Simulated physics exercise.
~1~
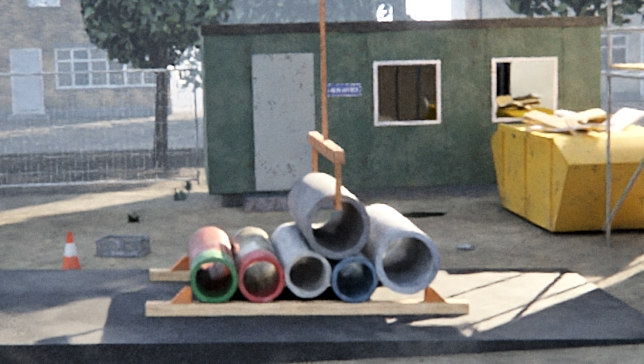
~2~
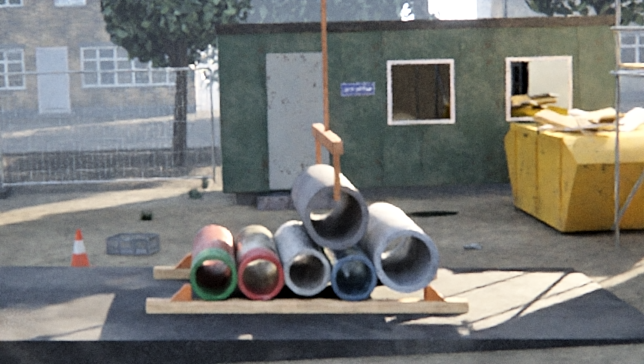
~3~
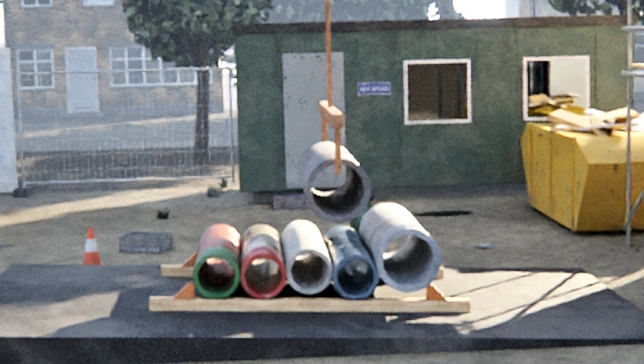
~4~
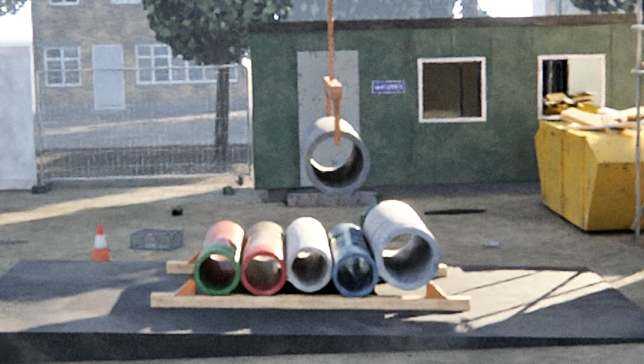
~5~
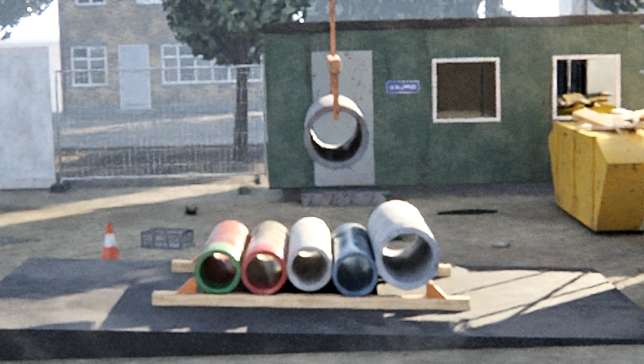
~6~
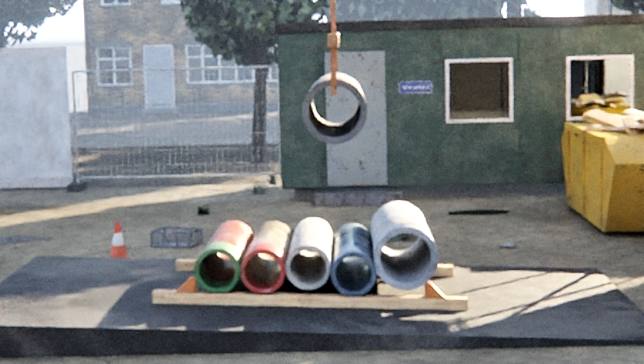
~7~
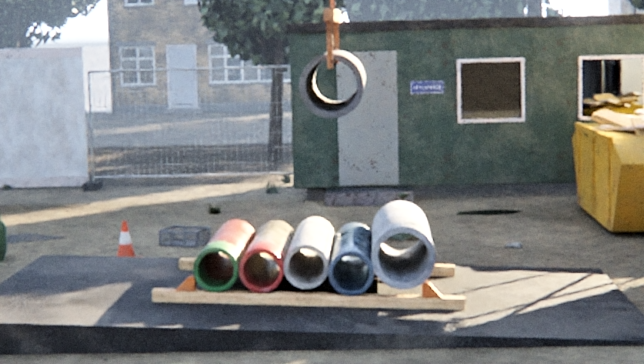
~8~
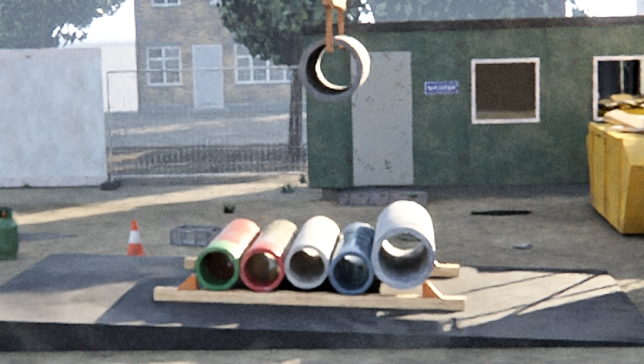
A grey concrete pipe hanging from an orange hook rose off the top of a stack in a building yard and climbed steadily past a green cabin, while the green, red and other pipes below stayed in their row on the wooden bearers.
